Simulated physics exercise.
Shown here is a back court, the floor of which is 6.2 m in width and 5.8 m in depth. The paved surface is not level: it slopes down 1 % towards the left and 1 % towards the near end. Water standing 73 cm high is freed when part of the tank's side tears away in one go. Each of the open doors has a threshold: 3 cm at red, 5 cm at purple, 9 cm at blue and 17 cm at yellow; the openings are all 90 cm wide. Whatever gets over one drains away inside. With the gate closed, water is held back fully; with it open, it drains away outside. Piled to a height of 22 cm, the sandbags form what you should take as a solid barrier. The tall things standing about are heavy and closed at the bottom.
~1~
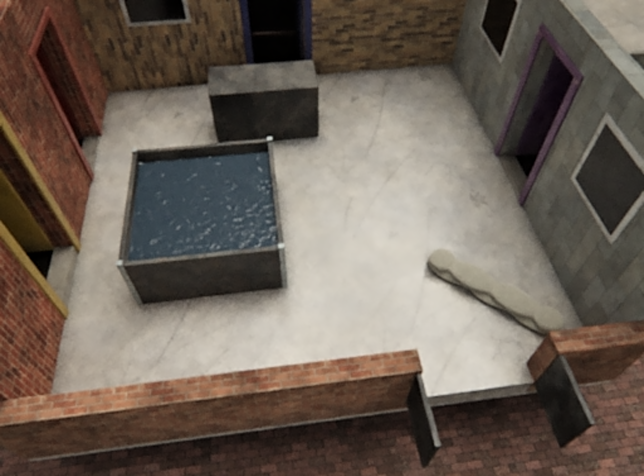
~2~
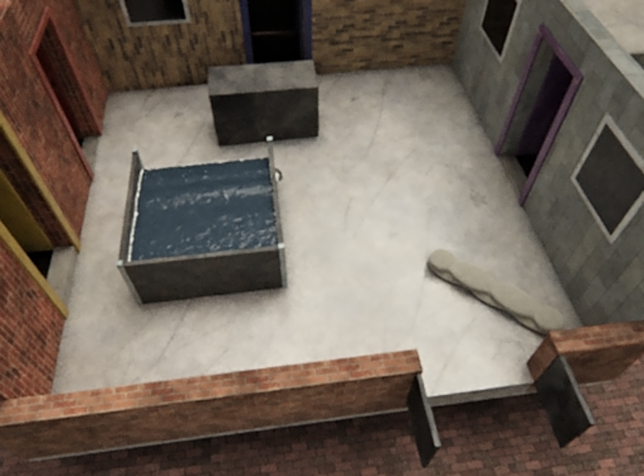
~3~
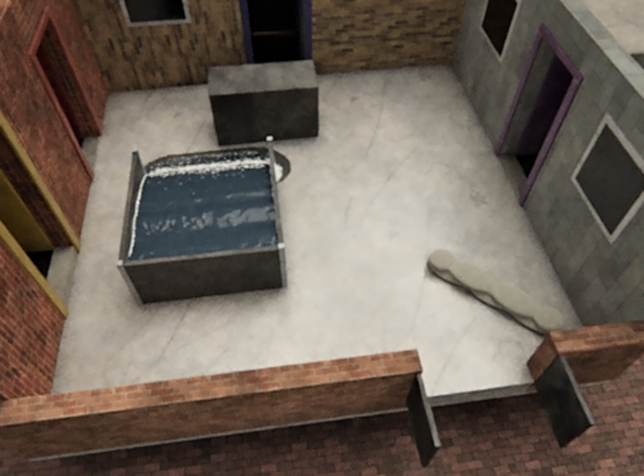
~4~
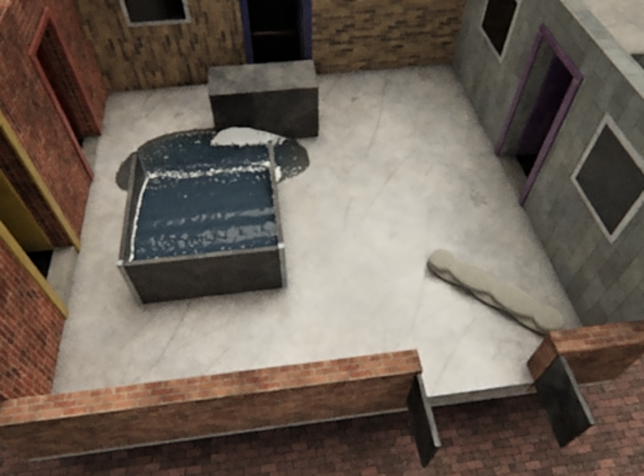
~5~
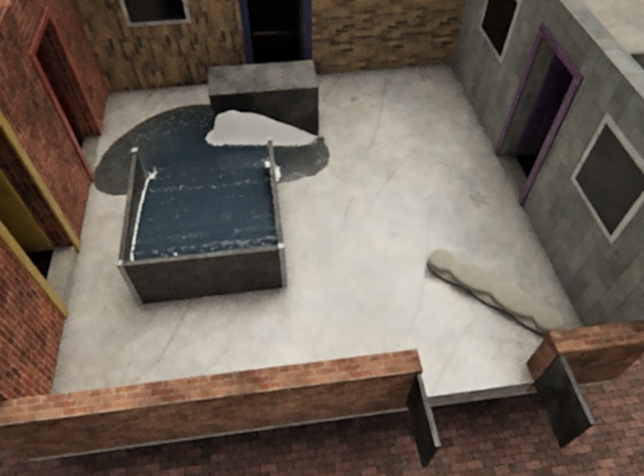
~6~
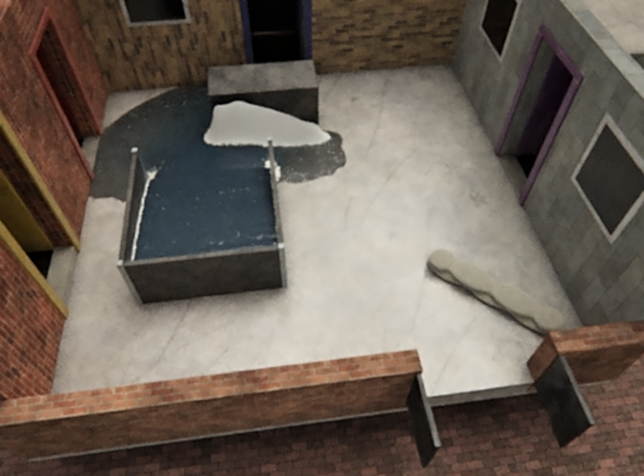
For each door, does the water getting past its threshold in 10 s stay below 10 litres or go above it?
In order: At the red door the limit will be broken; at the purple door the limit will be broken; at the blue door the limit will hold; at the yellow door the limit will hold.
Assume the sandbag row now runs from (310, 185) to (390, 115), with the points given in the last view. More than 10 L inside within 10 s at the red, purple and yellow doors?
Then, at the red door it's exceeded, at the purple door it's not exceeded, at the yellow door it's not exceeded.
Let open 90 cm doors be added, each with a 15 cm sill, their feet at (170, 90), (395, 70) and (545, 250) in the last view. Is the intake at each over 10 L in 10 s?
Result in order - more than that, not enough, not enough.
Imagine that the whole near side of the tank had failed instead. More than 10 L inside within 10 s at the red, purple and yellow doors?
Then: Red beyond it, purple short of it, yellow short of it.
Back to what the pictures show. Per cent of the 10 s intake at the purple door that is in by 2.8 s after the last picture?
Roughly 65%.
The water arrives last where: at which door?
Last: Yellow.
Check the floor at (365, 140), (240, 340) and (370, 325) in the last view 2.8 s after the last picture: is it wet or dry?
Going in order, covered, then clear, then clear.
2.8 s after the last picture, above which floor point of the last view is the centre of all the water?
Its balance point sits around (256, 155).
Then, 0.7 s after the last picture water covers 30 % of the floor and is deepest (55 cm) near (120, 92); red door 6 cm at the sill, 10 L in, purple door not reached, blue door 3 cm at the sill, 0 L in, yellow door not reached.
Then, 1.5 s after the last picture water covers 50 % of the floor and is deepest (38 cm) near (109, 93); red door 15 cm at the sill, 48 L in, purple door 3 cm at the sill, 2 L in, blue door 6 cm at the sill, 0 L in, yellow door not reached.
Then, 2.8 s after the last picture water covers 65 % of the floor and is deepest (21 cm) near (94, 174); red door 18 cm at the sill, 208 L in, purple door 11 cm at the sill, 44 L in, blue door 7 cm at the sill, 0 L in, yellow door not reached.
Then, 5.3 s after the last picture water covers 80 % of the floor and is deepest (14 cm) near (46, 426); red door 10 cm at the sill, 327 L in, purple door 7 cm at the sill, 64 L in, blue door 5 cm at the sill, 0 L in, yellow door 4 cm at the sill, 0 L in.
Then, 9.3 s after the last picture water covers 95 % of the floor and is deepest (14 cm) near (166, 410); red door 7 cm at the sill, 385 L in, purple door 5 cm at the sill, 67 L in, blue door 4 cm at the sill, 0 L in, yellow door 3 cm at the sill, 0 L in.
